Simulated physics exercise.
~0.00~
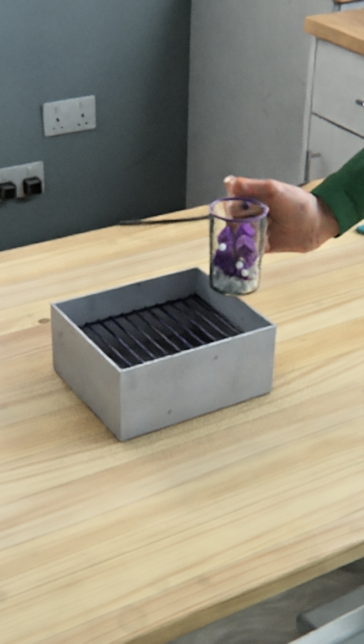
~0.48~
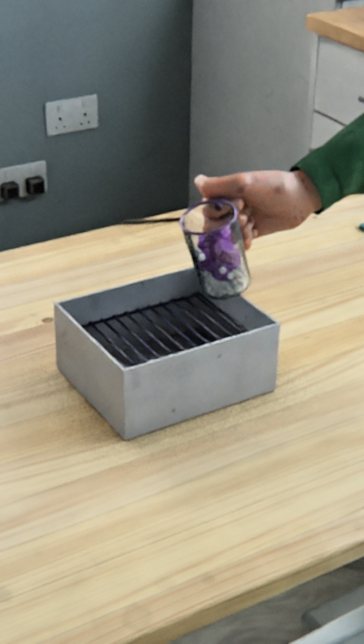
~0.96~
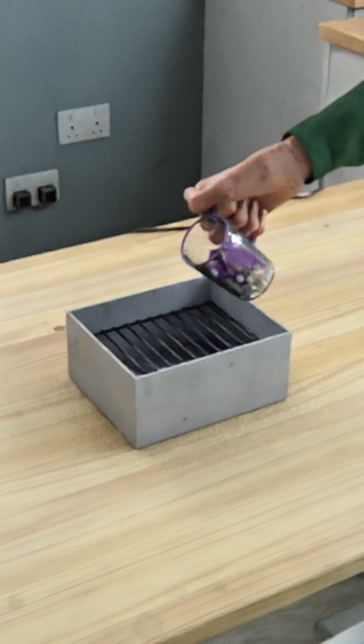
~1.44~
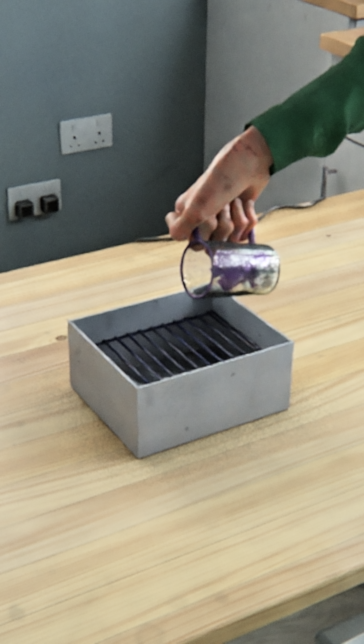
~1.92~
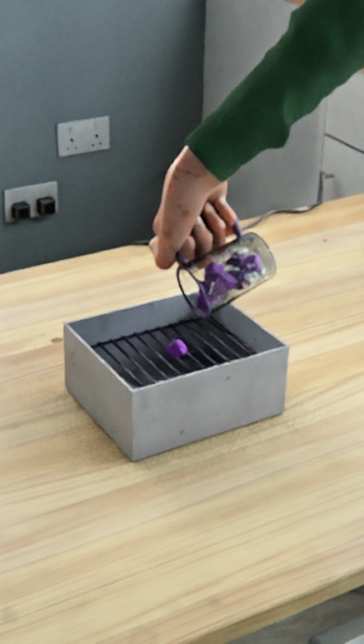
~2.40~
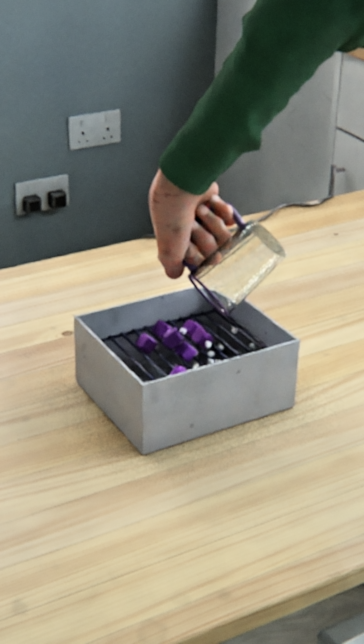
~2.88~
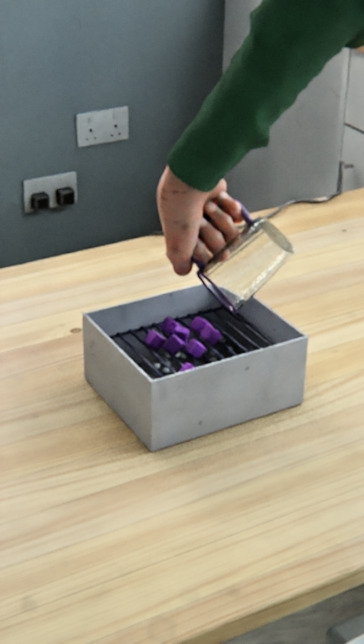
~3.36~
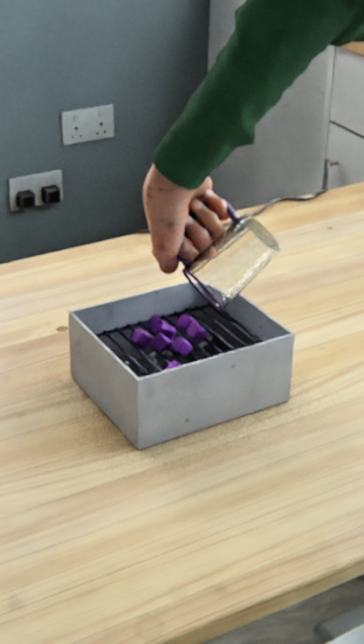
On a wooden table, a hand tipping purple and white bits from a glass over a boxed grille, purple pieces staying on top.
